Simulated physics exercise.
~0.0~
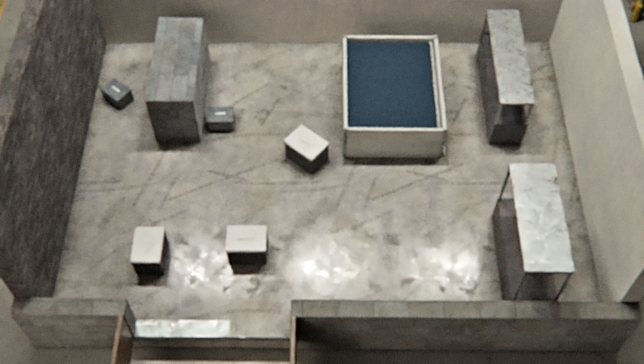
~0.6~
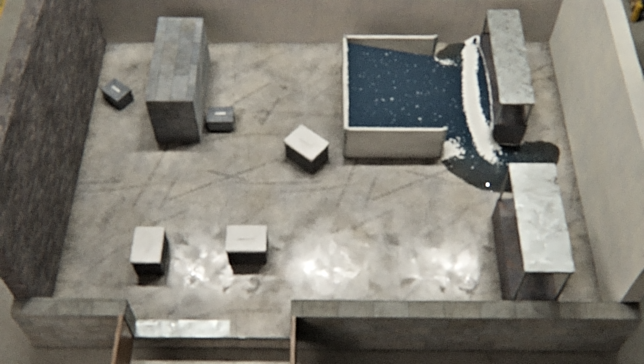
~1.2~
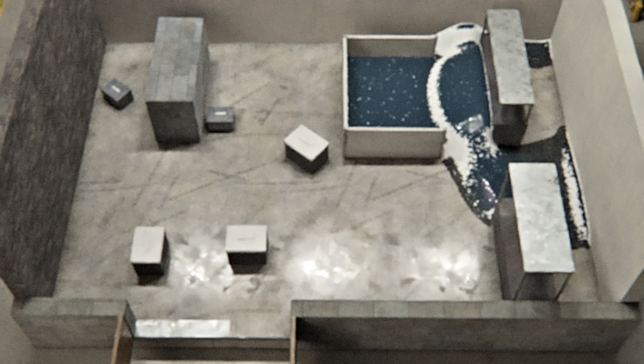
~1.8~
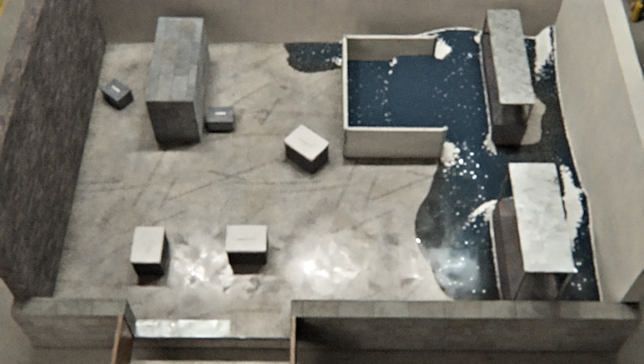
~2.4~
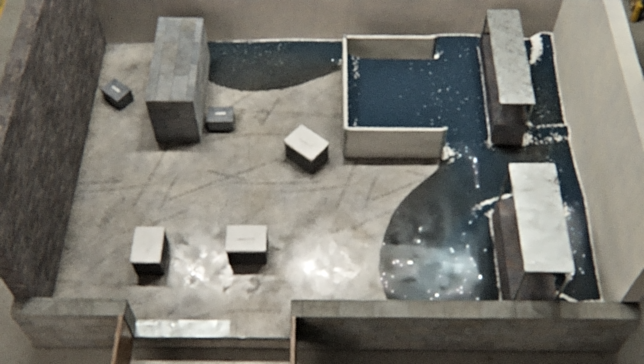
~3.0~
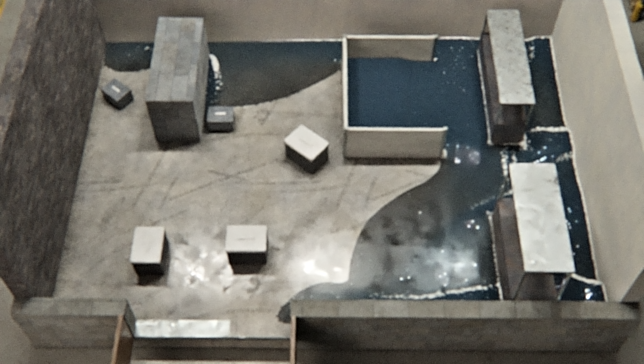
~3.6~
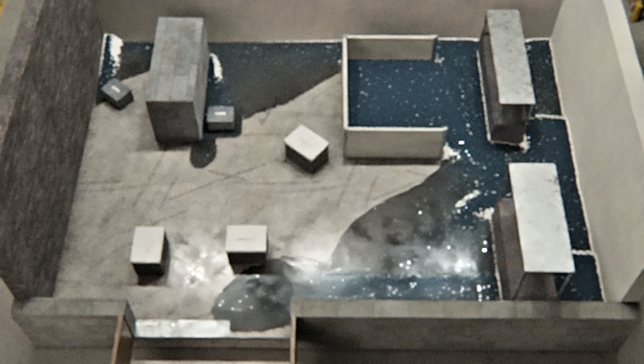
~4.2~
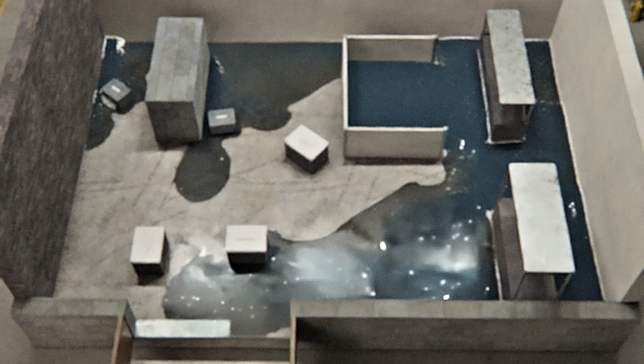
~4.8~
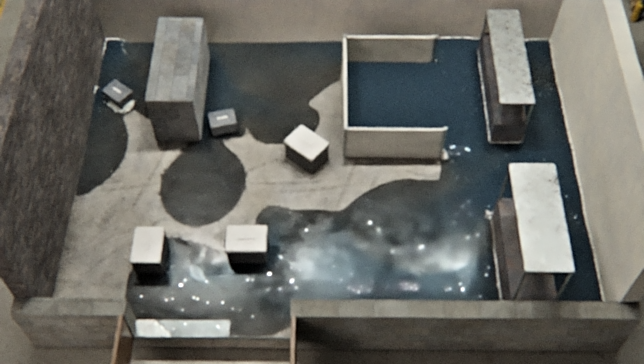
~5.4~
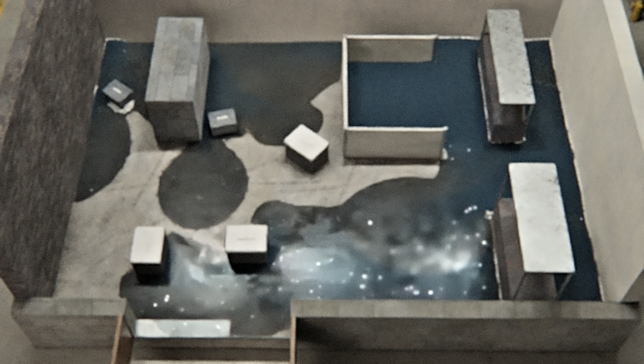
At first, a walled tank of dark blue water stands in a grey warehouse bay, with tall shelf-like blocks and several small boxes spread across the dry floor. The tank's right side suddenly gives way, and water rushes out with white foam against the blocks on the right. It runs along the right wall, then spreads behind the tank and down toward the front. Thin sheets creep left around the far block and reach the opening at the front. By the end, dark water covers much of the floor, leaving pale dry patches, while the boxes remain upright around their original places.
